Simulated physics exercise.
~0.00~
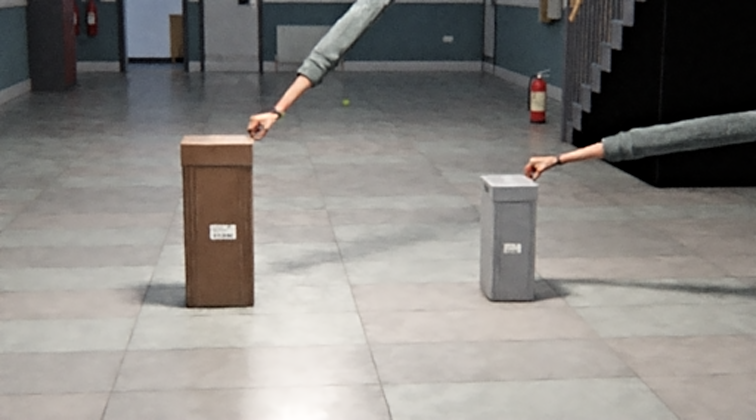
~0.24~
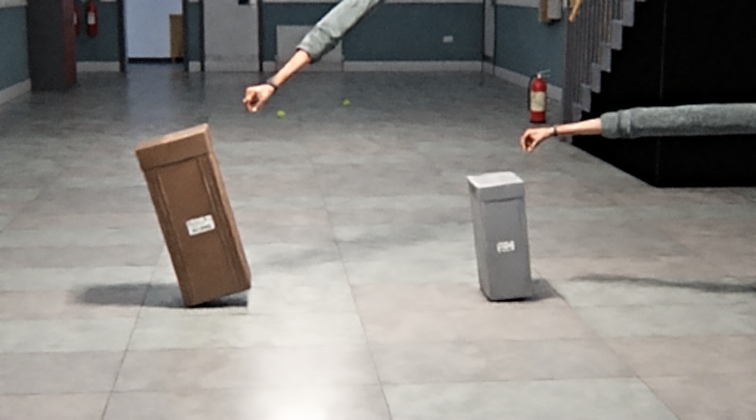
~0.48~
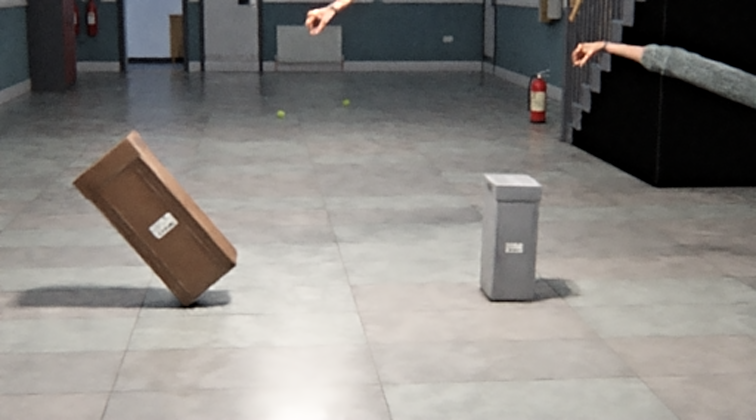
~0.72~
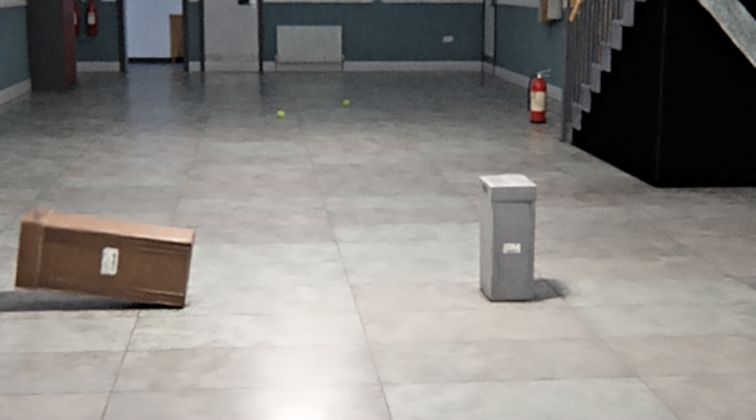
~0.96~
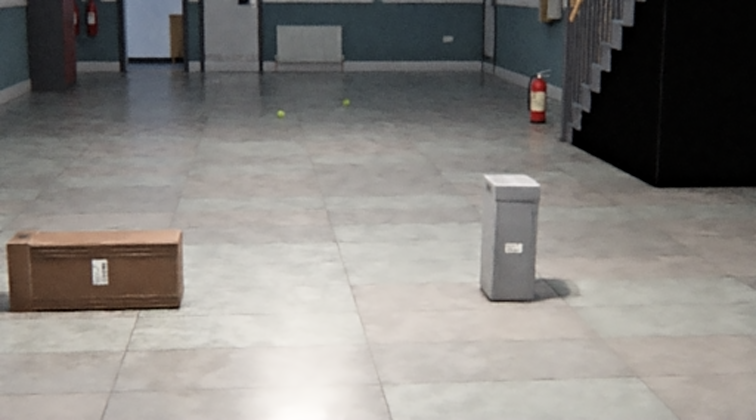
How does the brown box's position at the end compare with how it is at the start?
At the start the brown box stands upright on the floor, and at the end it lies on its side.
